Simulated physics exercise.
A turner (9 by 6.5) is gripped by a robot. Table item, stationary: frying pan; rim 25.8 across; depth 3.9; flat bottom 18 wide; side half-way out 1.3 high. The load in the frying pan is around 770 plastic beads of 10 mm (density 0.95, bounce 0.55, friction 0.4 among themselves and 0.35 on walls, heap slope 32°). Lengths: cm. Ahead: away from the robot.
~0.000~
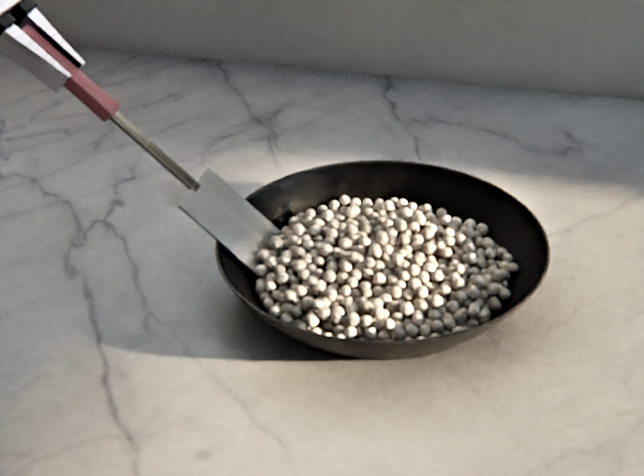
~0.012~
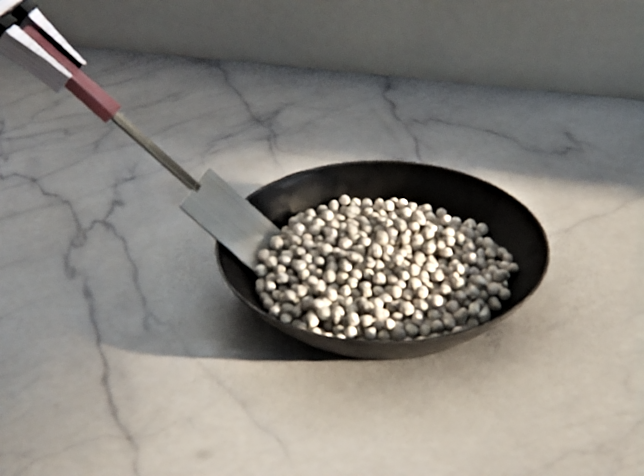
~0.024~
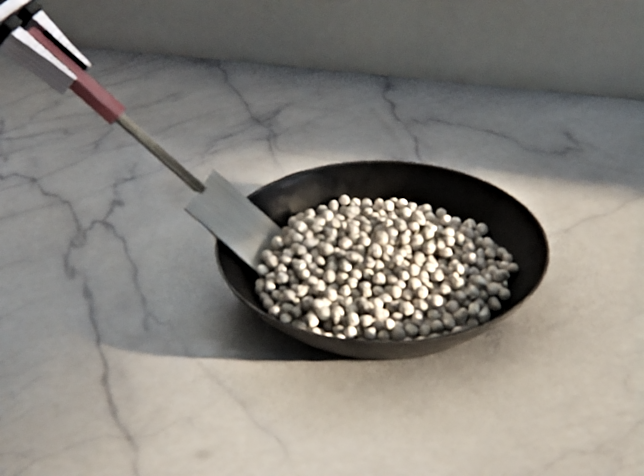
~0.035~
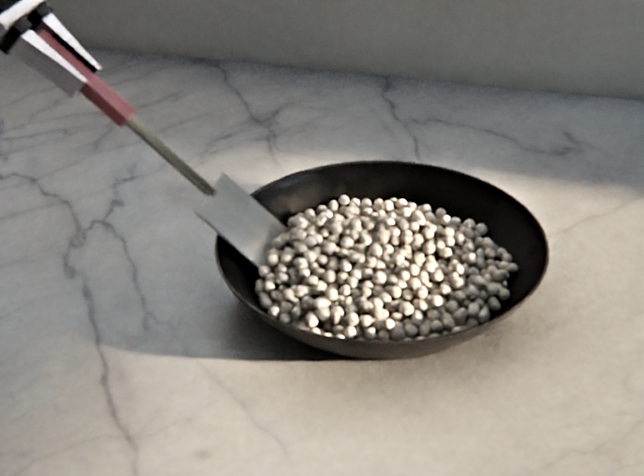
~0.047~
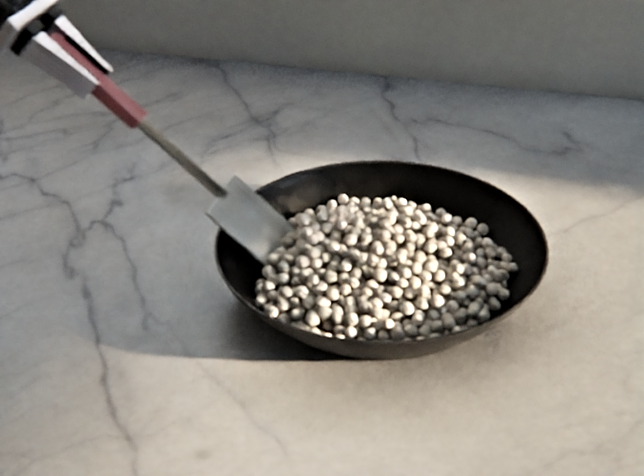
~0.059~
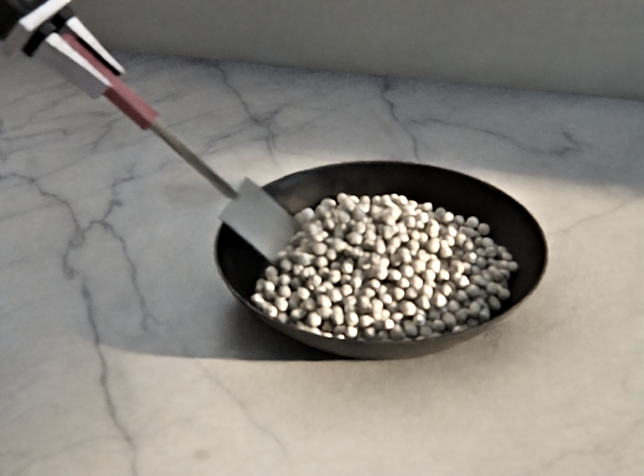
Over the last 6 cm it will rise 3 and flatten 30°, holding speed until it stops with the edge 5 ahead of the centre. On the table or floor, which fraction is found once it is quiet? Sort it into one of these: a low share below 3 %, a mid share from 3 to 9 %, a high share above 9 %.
A low share, below 3 %.
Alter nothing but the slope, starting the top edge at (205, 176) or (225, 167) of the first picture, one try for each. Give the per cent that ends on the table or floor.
Close to 0 and 0 percent respectively.
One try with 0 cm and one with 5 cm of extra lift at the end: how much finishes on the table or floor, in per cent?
I'd put it near 0 in a hundred, then near 10 in a hundred.
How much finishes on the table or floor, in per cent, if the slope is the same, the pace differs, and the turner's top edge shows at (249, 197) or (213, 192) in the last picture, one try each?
About 10 and 0 per cent.
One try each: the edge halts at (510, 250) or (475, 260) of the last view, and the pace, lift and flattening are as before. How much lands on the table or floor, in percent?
The two tries give near 20 and near 5 in a hundred.
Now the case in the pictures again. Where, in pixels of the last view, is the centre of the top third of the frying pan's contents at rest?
It is centred around (472, 263).
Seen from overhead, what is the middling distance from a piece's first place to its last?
Level distance of roughly 2 cm.
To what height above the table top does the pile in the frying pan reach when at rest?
Some 5.0 cm.
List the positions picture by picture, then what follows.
The turner top edge at (193, 186), sloping 42°; upper third of the load around (372, 260), from x 260 to 515, top at y 200; 767 in the frying pan, in the first picture.
The turner top edge at (194, 186), sloping 42°; upper third of the load around (372, 260), from x 260 to 515, top at y 200, in the second picture.
The turner top edge at (199, 188), sloping 42°; upper third of the load around (369, 259), from x 260 to 515, top at y 200, in the third picture.
The turner top edge at (209, 191), sloping 42°; upper third of the load around (366, 258), from x 260 to 515, top at y 200, in the fourth picture.
The turner top edge at (220, 193), sloping 42°; upper third of the load around (363, 255), from x 260 to 515, top at y 200, in the fifth picture.
The turner top edge at (232, 195), sloping 42°; upper third of the load around (364, 254), from x 255 to 515, top at y 200; 767 in the frying pan, in the sixth picture.
After 0.10 s, sloping 42°, highest piece 6 above the table; 767 in the frying pan.
After 0.14 s, sloping 30°, highest piece 6 above the table; 767 in the frying pan.
After 0.36 s, sloping 12°, highest piece 5 above the table; 757 in the frying pan, 6 on the table or floor, 4 on the blade or in flight.
After 1.41 s, sloping 12°, highest piece 5 above the table; 757 in the frying pan, 10 on the table or floor.
In the end, 757 in the frying pan, 10 on the table or floor. That is 1 % on the table or floor.
